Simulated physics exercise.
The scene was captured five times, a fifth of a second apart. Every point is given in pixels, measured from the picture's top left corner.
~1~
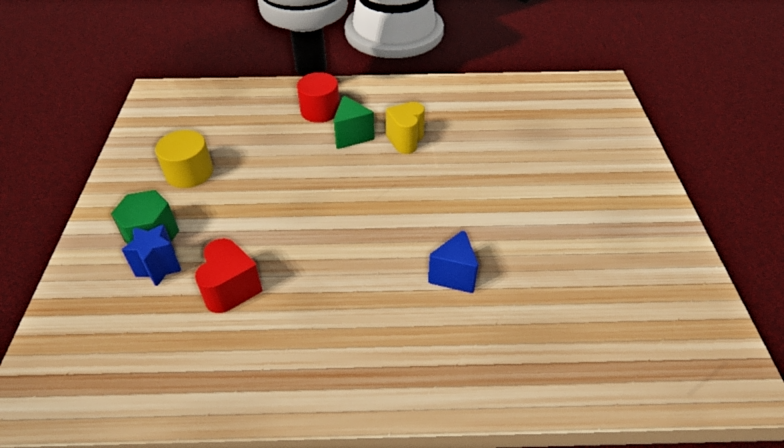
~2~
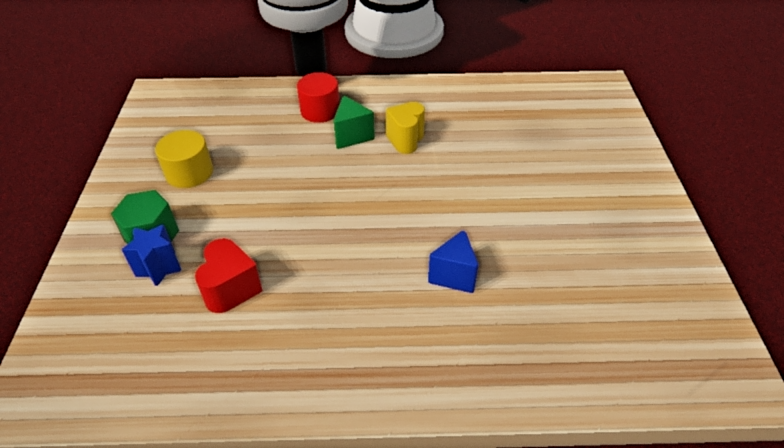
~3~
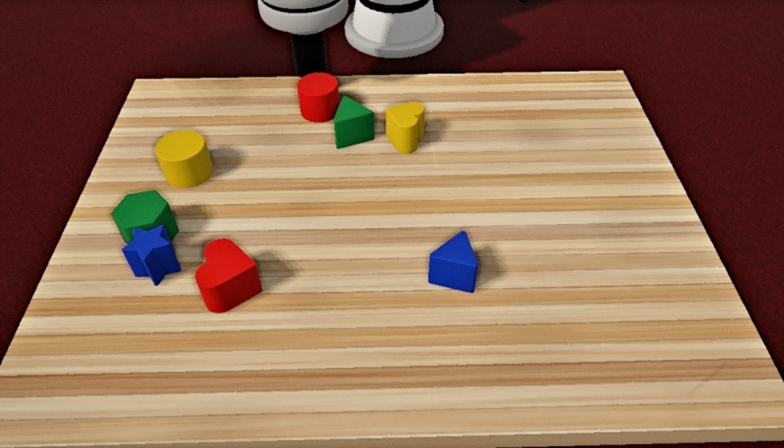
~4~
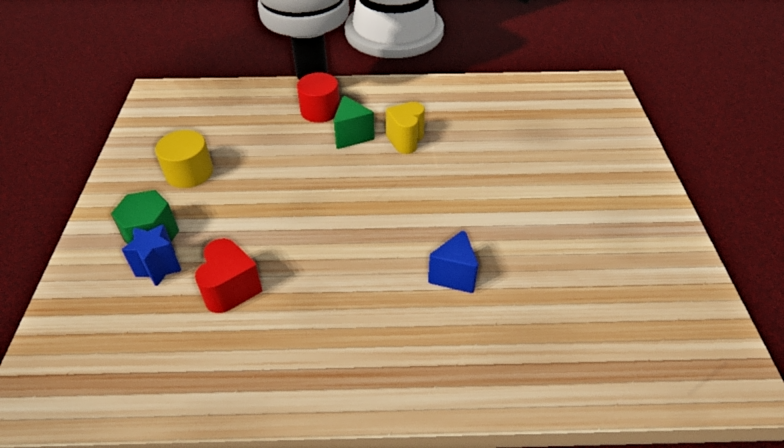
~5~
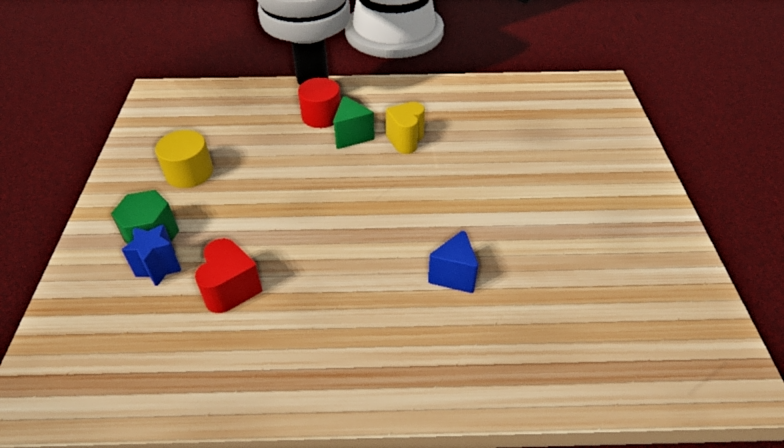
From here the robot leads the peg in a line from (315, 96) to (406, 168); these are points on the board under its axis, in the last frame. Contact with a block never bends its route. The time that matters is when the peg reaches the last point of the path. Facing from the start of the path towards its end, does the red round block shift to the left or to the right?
Gets pushed right.
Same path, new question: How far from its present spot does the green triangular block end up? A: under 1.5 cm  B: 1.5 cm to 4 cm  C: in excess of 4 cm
C - in excess of 4 cm.
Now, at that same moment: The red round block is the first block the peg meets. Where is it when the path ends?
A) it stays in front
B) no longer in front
B
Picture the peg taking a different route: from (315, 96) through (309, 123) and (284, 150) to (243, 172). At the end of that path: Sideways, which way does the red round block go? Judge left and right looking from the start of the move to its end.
Picture yourself facing from the start of the path to its end: The red round block moves off to your left.
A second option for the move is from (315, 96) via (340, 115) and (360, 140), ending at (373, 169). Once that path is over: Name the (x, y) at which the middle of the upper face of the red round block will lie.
The red round block ends near (325, 132).
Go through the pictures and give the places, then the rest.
The first frame shows peg tip at (311, 69); block tops, red round block at (317, 83); green triangular block at (351, 109); yellow heart-shaped block at (406, 113).
The second frame shows peg at (311, 69); blocks unchanged.
The third frame shows peg at (312, 71); blocks unchanged.
The fourth frame shows peg at (312, 75); blocks unchanged.
The fifth frame shows peg at (313, 80); red round block at (319, 89); green triangular block at (351, 109); yellow heart-shaped block at (406, 113).
What follows on the original path. One third of the way, peg at (343, 102); red round block at (328, 112); green triangular block at (362, 116).
Two thirds of the way, peg at (374, 126); red round block at (329, 120); green triangular block at (378, 140), turned 25° clockwise; yellow heart-shaped block at (410, 113).
At the end, peg at (406, 152); red round block at (329, 120); green triangular block at (388, 158), turned 115° clockwise; yellow heart-shaped block at (417, 114).
